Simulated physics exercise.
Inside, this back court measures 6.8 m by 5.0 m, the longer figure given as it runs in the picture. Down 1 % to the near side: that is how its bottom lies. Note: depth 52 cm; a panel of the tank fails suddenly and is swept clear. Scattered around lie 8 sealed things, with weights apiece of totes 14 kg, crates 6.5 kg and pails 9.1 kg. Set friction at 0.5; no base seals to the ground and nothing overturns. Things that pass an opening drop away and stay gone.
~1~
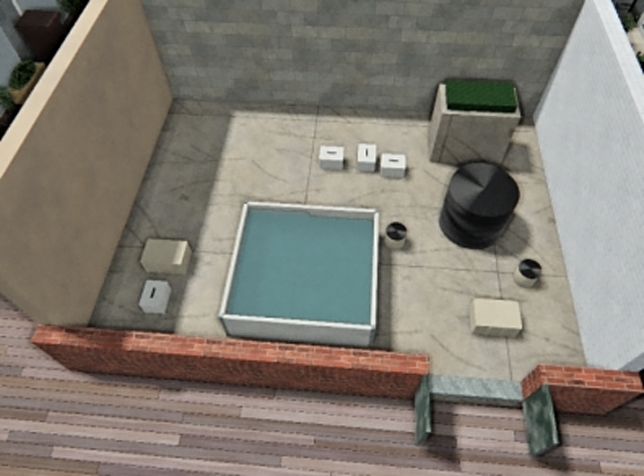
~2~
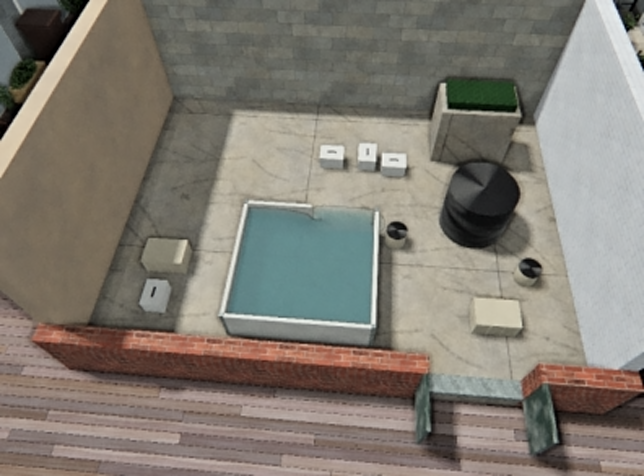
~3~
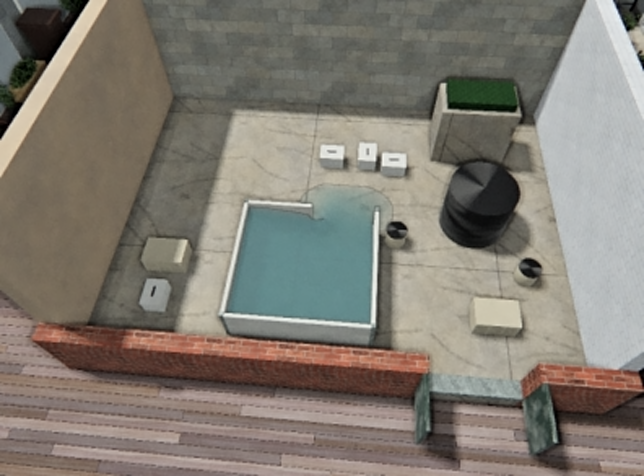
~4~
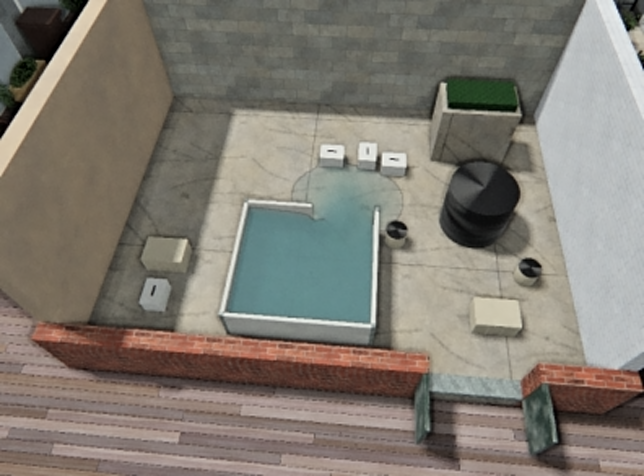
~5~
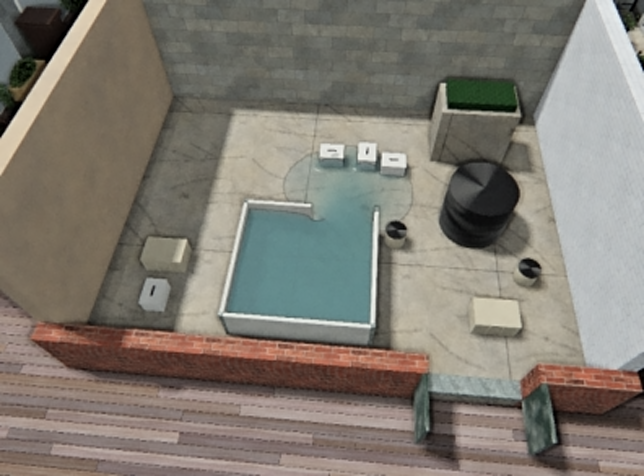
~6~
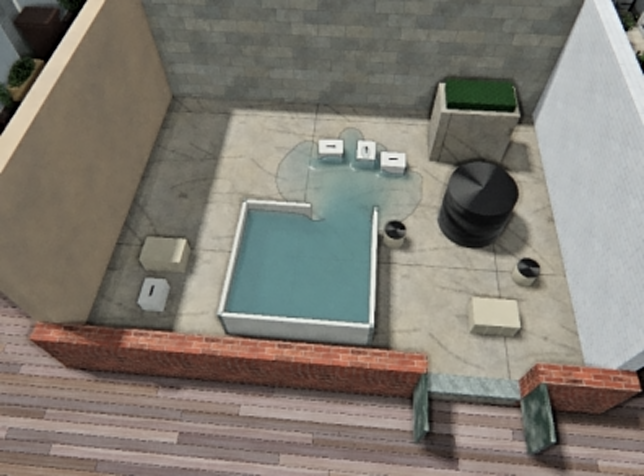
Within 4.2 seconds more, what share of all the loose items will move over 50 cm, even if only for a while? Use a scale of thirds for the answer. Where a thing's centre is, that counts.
On that scale: One to two thirds.
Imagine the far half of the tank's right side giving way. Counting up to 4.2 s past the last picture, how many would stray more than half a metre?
Then the count would be 3.
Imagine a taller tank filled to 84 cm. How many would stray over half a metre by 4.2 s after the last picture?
So the tally would be 4.
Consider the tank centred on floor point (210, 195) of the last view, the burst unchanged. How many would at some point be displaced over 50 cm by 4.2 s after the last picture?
The answer would then be 0.
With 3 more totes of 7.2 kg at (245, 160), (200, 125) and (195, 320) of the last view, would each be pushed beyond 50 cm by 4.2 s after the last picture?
Going through them in turn, I'd say not that far, beyond and not that far.
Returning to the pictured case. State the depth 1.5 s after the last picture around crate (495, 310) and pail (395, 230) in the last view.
Depths: Near 0 cm, then near 0 cm.
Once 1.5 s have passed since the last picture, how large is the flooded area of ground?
15 m2.
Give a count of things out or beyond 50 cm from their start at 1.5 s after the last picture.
The answer is 3.
Then, 0.4 s after the last picture 1 of 8 are over 50 cm from their spots; 0 afloat.
Then, 1.5 s after the last picture 3 of 8 are over 50 cm from their spots; 3 afloat.
Then, 2.8 s after the last picture 3 of 8 are over 50 cm from their spots; 2 afloat.
Then, 4.2 s after the last picture 3 of 8 are over 50 cm from their spots, and 3 have been at some point; 1 afloat.
